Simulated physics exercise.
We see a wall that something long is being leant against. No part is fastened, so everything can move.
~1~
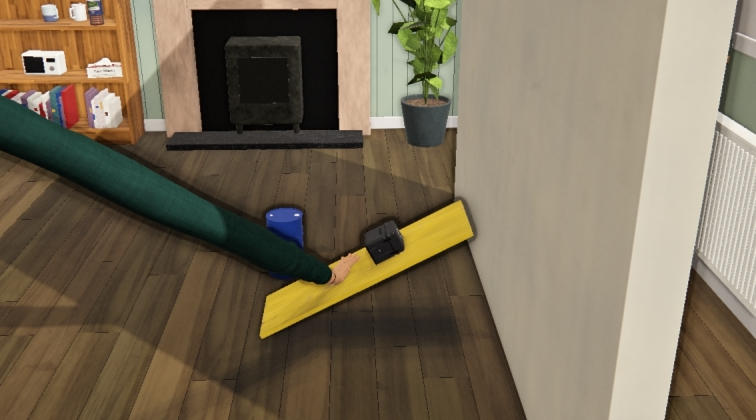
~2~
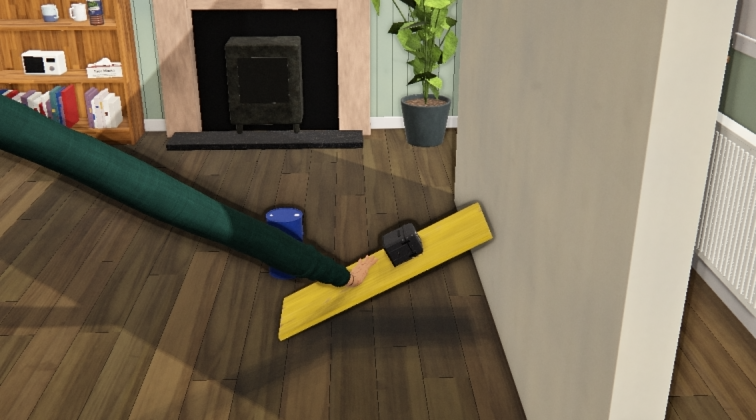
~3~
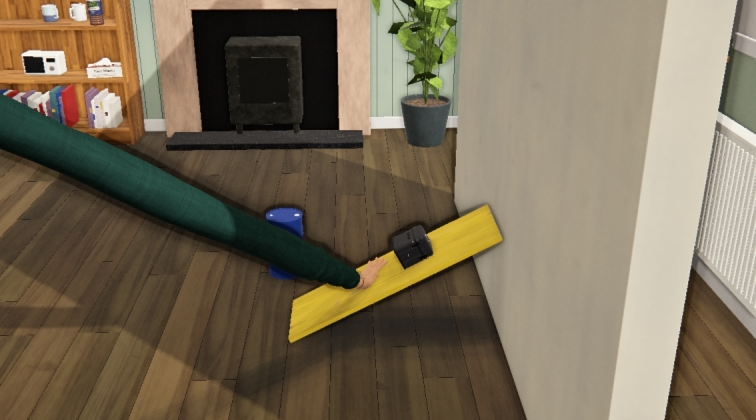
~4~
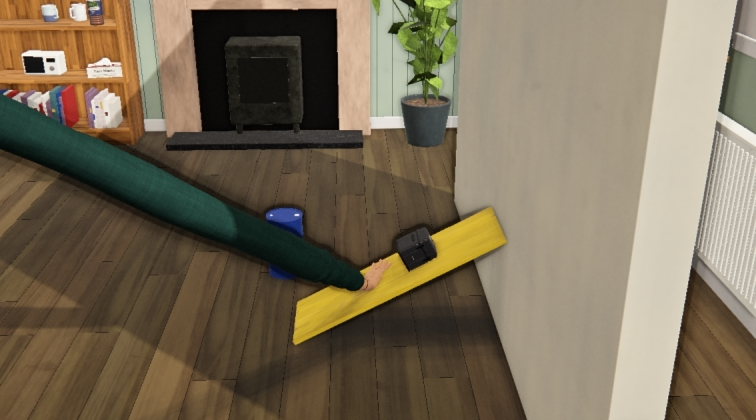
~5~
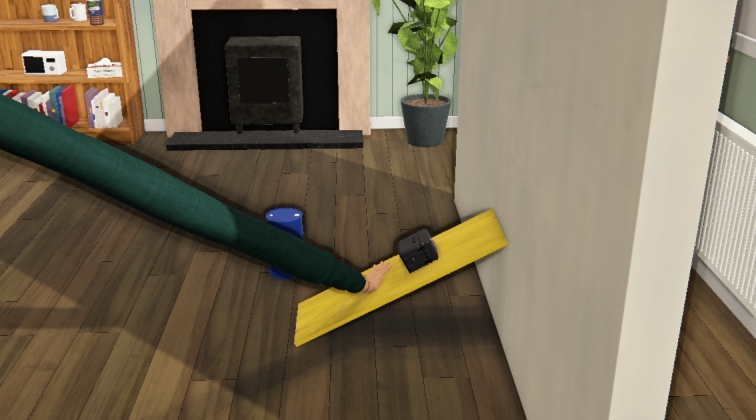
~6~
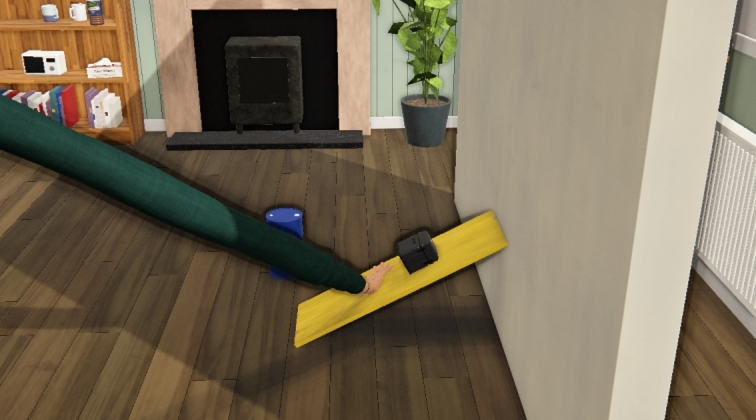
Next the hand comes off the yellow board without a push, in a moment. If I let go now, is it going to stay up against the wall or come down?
It sinks.
Then, 0.30 s after the last picture, yellow board leaning 14° more than when let go near (386, 300).
Then, 0.40 s after the last picture, yellow board leaning 28° more than when let go near (379, 323).
Then, 0.50 s after the last picture, yellow board leaning 30° more than when let go near (379, 319).
At rest, moved from the start, yellow board; blue canister in place. Seen from the same camera at the end, yellow board near (379, 324). The board slides down.
